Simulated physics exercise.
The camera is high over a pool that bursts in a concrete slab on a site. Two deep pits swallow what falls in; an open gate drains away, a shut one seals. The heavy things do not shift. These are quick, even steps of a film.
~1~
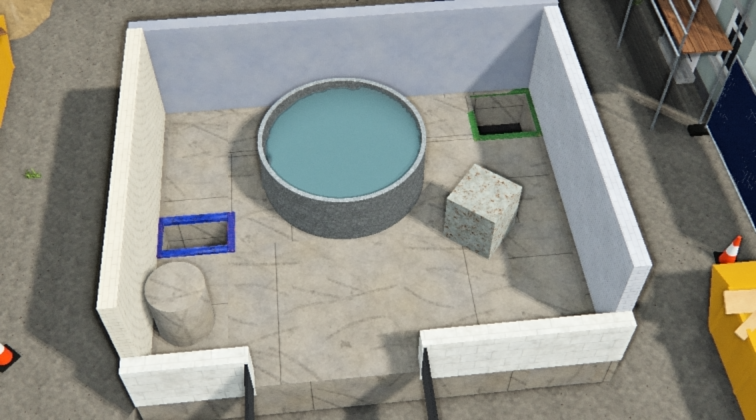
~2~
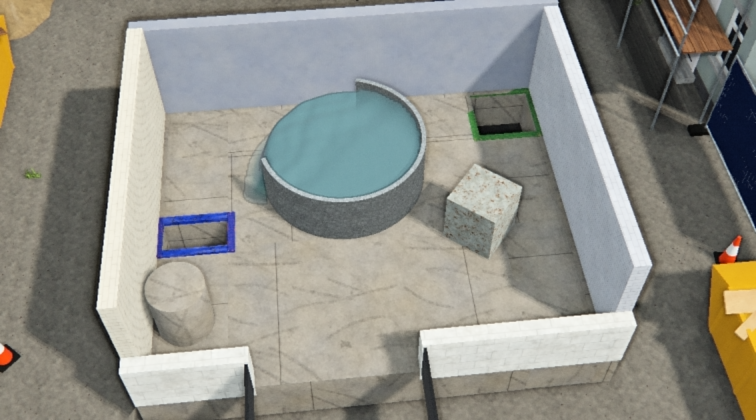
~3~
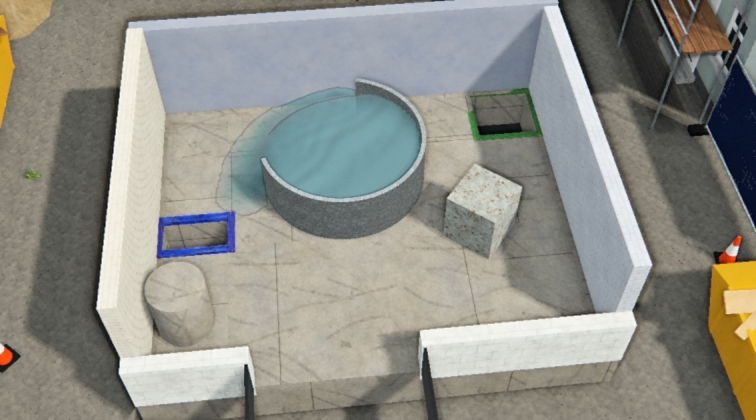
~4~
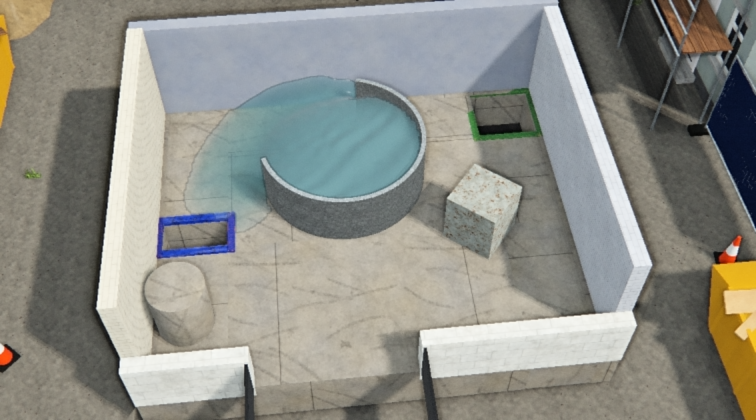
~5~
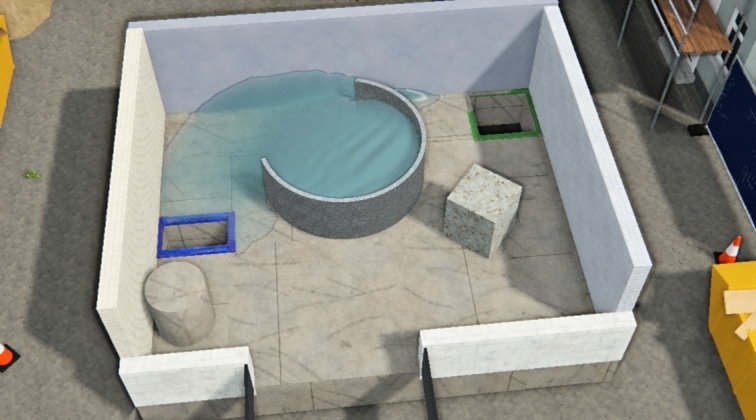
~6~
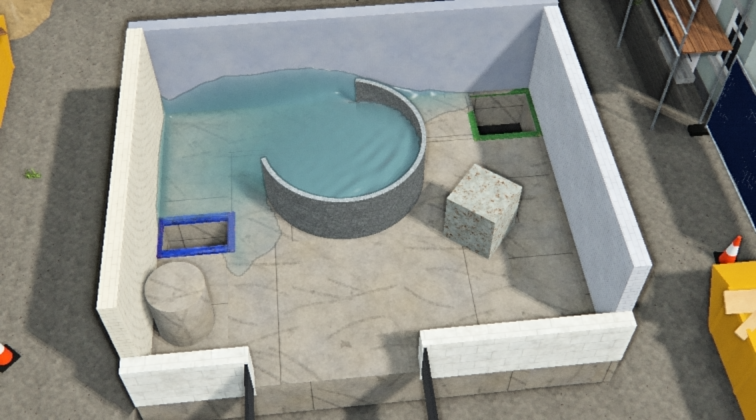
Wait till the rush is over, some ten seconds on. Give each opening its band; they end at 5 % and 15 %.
One by one: The gate takes from 5 to 15 %; the blue pit takes above 15 %; the green pit takes from 5 to 15 %.
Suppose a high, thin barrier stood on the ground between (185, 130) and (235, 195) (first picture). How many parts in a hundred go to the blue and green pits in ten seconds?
Roughly, in per cent: Blue 20, green 15.
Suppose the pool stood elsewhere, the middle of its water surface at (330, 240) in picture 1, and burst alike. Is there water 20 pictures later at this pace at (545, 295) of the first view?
Answer: Not flooded.
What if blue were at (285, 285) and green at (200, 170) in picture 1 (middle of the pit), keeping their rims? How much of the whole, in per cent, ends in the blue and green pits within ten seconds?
In per cent: Blue 0, green 70.
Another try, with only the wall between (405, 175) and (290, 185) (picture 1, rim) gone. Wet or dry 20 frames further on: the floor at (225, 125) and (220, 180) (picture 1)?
As listed: Clear, no water.
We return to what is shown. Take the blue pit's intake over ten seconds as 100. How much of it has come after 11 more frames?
About 25 per cent.
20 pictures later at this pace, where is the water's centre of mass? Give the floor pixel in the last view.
Near (293, 172).
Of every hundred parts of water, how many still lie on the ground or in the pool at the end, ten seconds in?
Close to 40 %.
A moment on, water covers 30 % of the floor; the gate 0 %, the blue pit 2 %, the green pit 1 %.
Next, water covers 35 % of the floor; the gate 0 %, the blue pit 10 %, the green pit 3 %.
Then, water covers 60 % of the floor; the gate 0 %, the blue pit 26 %, the green pit 6 %.
Later, water covers 75 % of the floor; the gate 4 %, the blue pit 35 %, the green pit 9 %.
In the end, water covers 85 % of the floor; the gate 8 %, the blue pit 42 %, the green pit 11 %.
